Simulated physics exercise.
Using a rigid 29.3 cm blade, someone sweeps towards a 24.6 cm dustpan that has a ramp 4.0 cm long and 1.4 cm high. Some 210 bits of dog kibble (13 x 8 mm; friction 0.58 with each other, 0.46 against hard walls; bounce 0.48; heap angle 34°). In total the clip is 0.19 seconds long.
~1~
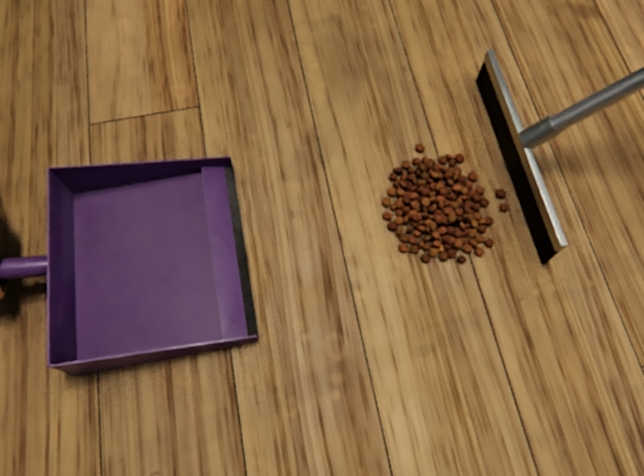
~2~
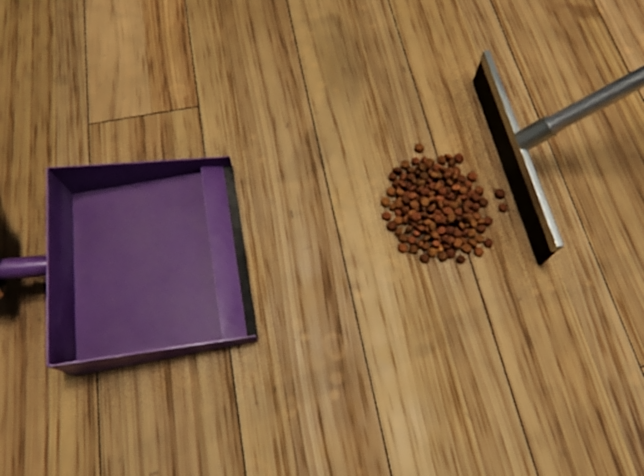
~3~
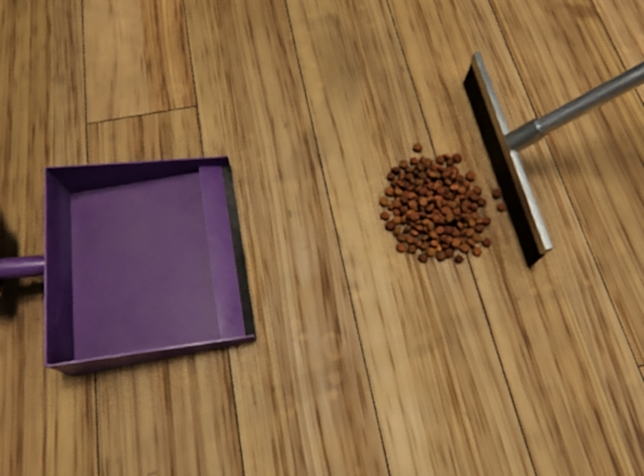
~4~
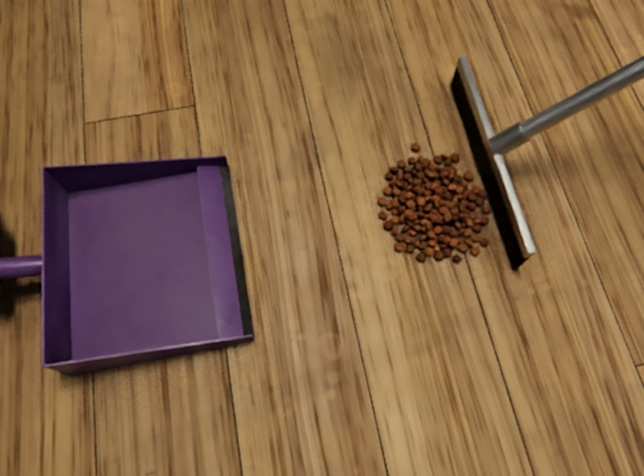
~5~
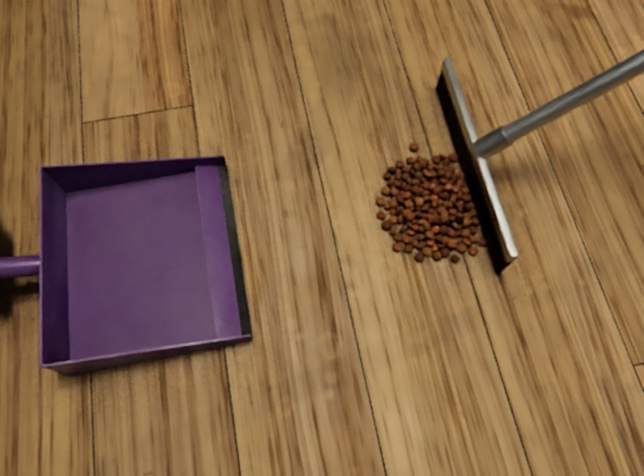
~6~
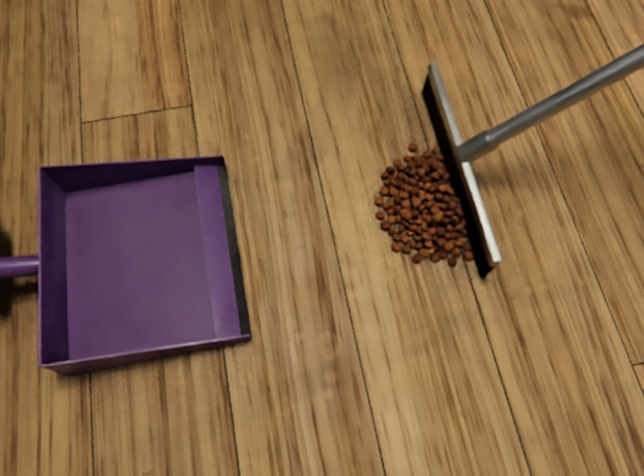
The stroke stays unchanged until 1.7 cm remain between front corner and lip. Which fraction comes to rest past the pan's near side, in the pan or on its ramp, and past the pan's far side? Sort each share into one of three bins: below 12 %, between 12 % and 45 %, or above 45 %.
Past the pan's near side: Below 12 %; in the pan or on its ramp: Above 45 %; past the pan's far side: Below 12 %.
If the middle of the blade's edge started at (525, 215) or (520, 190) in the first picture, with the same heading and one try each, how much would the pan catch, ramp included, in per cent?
Some 55 and 65 per cent.
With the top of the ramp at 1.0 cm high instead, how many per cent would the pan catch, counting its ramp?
Then around 70 percent, ramp counted.
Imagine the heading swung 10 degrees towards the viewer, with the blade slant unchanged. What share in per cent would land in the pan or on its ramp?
Under that change, roughly 50 in a hundred.
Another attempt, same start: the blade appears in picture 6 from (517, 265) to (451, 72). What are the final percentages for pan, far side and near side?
You'd see pan at 50, far at 0 and near at 15.
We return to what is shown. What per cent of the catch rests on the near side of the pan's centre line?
Some 60 per cent.
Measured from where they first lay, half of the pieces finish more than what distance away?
28 cm or thereabouts.
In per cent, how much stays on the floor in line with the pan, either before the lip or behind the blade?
Some 30 per cent end up there.
Then, 0.28 s after the last picture, middle of the blade 16 cm from the lip; 0 % over the lip, far side 0 %, near side 0 %.
Then, 0.46 s after the last picture, middle of the blade 7 cm from the lip; 0 % over the lip, far side 0 %, near side 0 %.
Then, 0.76 s after the last picture, middle of the blade 2 cm from the lip; 65 % over the lip, far side 0 %, near side 5 %.
In the end, near side 5 %, pan 65 %, far side 0 %, in front of the lip or behind the blade 30 %.
